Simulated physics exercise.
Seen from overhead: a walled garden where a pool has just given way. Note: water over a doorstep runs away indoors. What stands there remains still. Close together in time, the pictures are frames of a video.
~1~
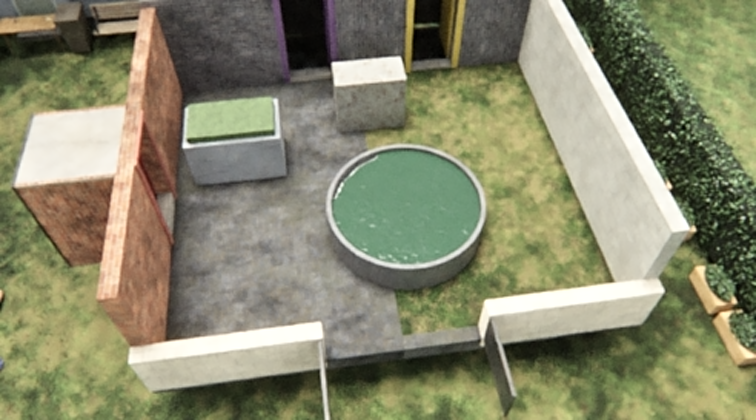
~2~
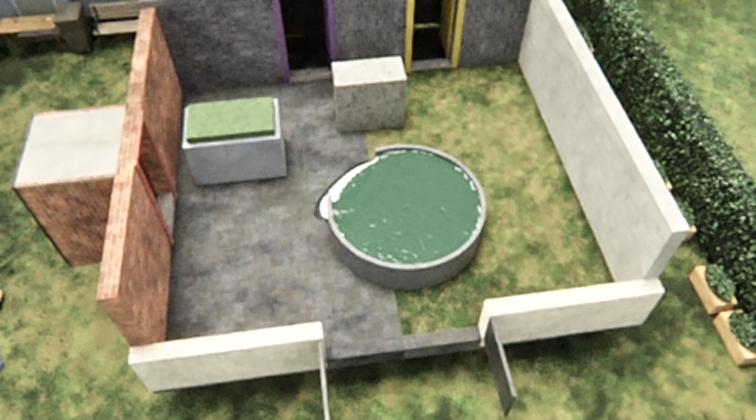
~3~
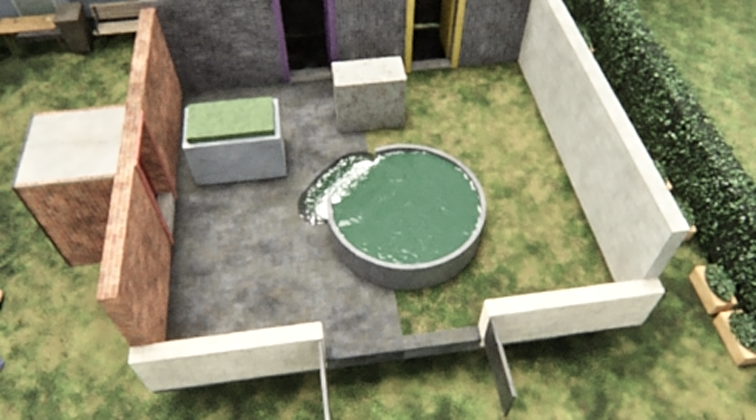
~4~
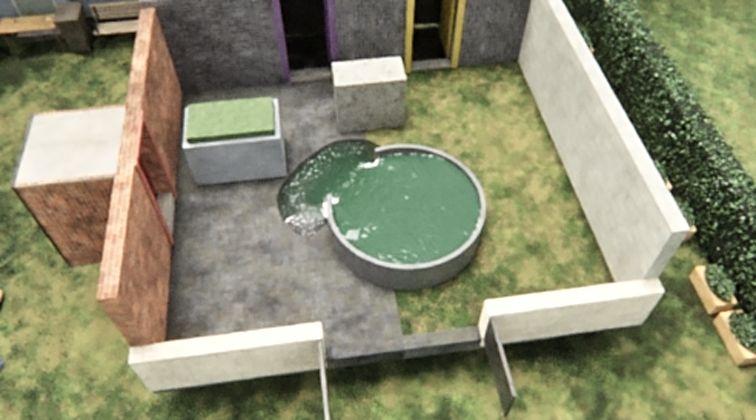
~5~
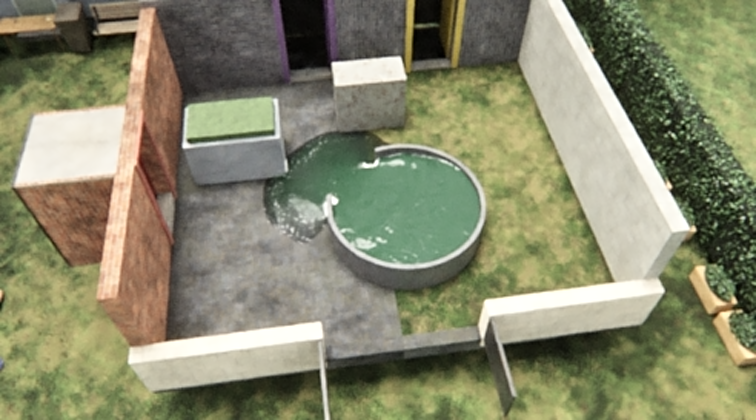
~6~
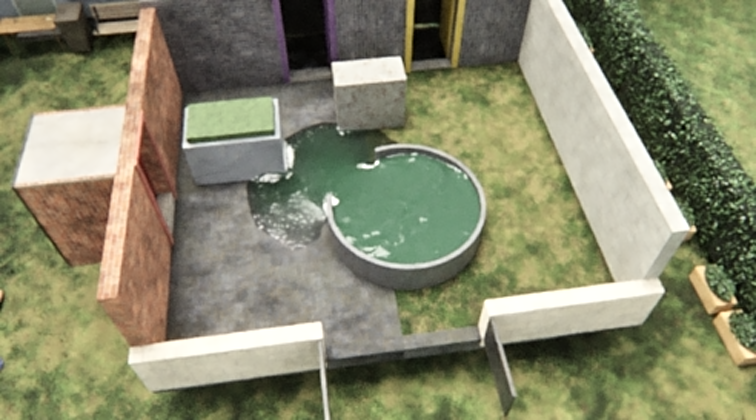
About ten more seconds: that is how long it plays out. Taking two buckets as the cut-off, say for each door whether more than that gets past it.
My prediction: The purple door will be over the limit, the red door will be within bounds, the yellow door will be within bounds.
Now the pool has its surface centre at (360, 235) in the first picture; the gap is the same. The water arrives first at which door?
It is the one in red.
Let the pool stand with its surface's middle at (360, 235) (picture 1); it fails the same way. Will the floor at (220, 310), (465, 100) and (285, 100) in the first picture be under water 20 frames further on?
Result: Inundated; spared; inundated.
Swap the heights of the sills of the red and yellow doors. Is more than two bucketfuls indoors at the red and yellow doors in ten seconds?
After the swap, the red door overshoots and the yellow door falls short.
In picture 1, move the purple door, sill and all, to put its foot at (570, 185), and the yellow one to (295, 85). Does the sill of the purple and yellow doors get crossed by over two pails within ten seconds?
Purple stays within it; yellow exceeds the limit.
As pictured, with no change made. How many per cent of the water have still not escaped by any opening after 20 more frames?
That works out to about 96 percent.
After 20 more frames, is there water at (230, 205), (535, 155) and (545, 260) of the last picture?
First spot submerged, second spot spared, third spot spared.
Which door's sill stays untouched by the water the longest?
Answer: The yellow door.
A moment on, water covers 20 % of the floor; the purple door not reached, the red door not reached, the yellow door not reached.
Next, water covers 30 % of the floor; the purple door over two buckets in, the red door wet at the sill, nothing in, the yellow door not reached.
Then, water covers 45 % of the floor; the purple door far over two buckets in, the red door under two buckets in, the yellow door wet at the sill, nothing in.
Later, water covers 70 % of the floor; the purple door far over two buckets in, the red door under two buckets in, the yellow door wet at the sill, nothing in.
In the end, water covers 90 % of the floor; the purple door far over two buckets in, the red door under two buckets in, the yellow door under two buckets in.
